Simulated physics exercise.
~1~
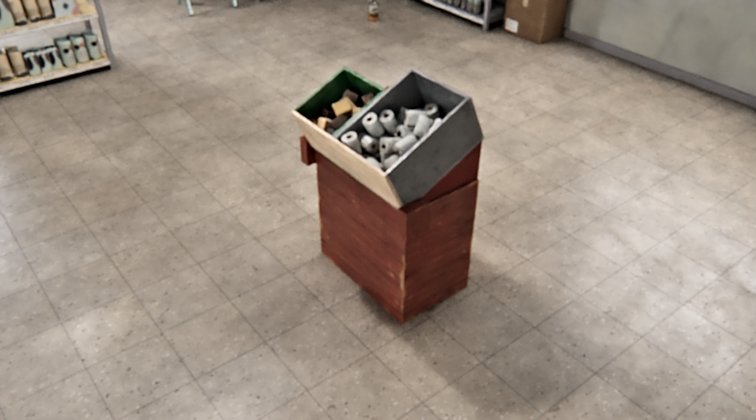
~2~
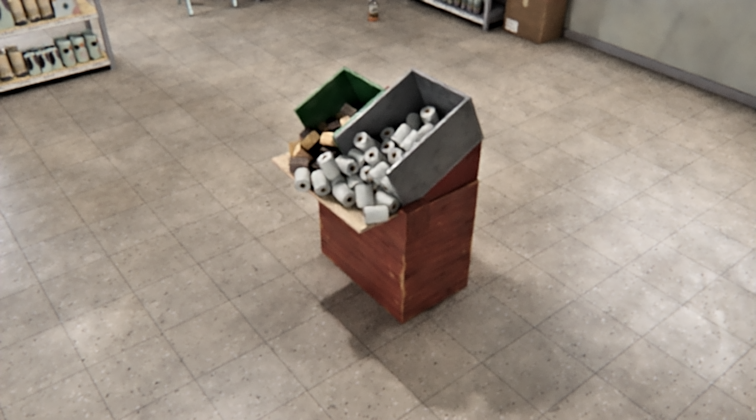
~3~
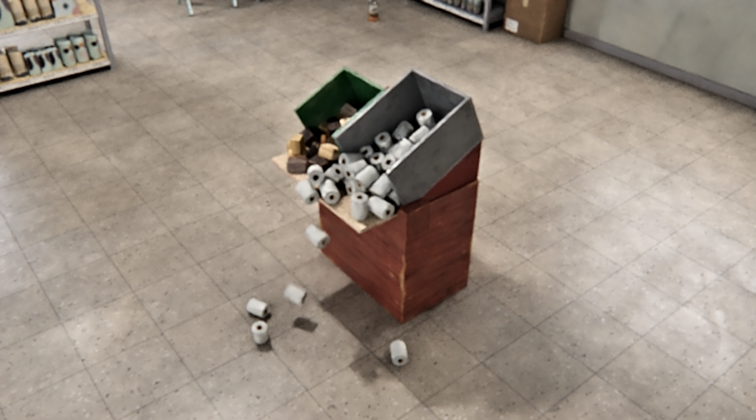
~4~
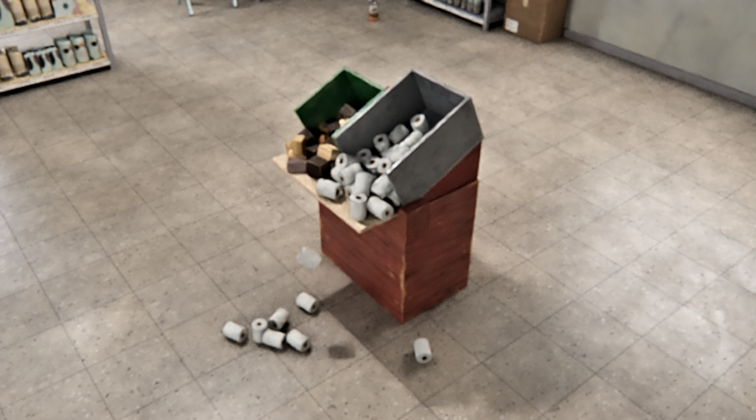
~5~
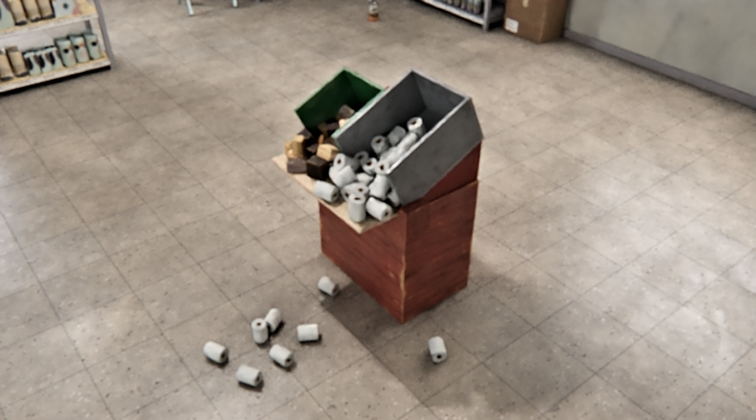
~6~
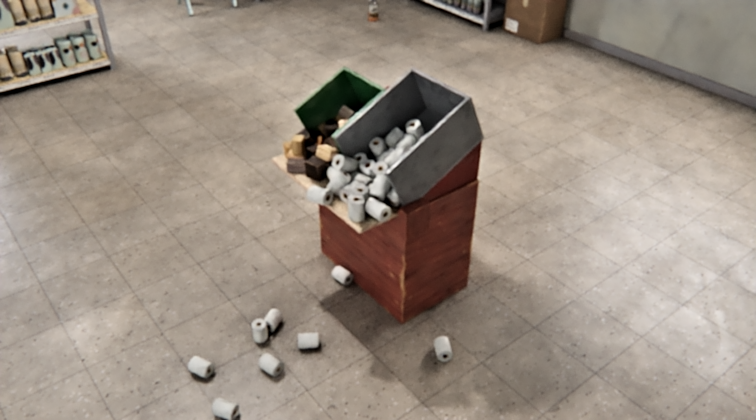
A grey bin of white paper rolls, beside a green one of wooden blocks on a reddish stand, had its front flap swing down, and several rolls tumbled and scattered across the floor while the blocks and remaining rolls stayed up.
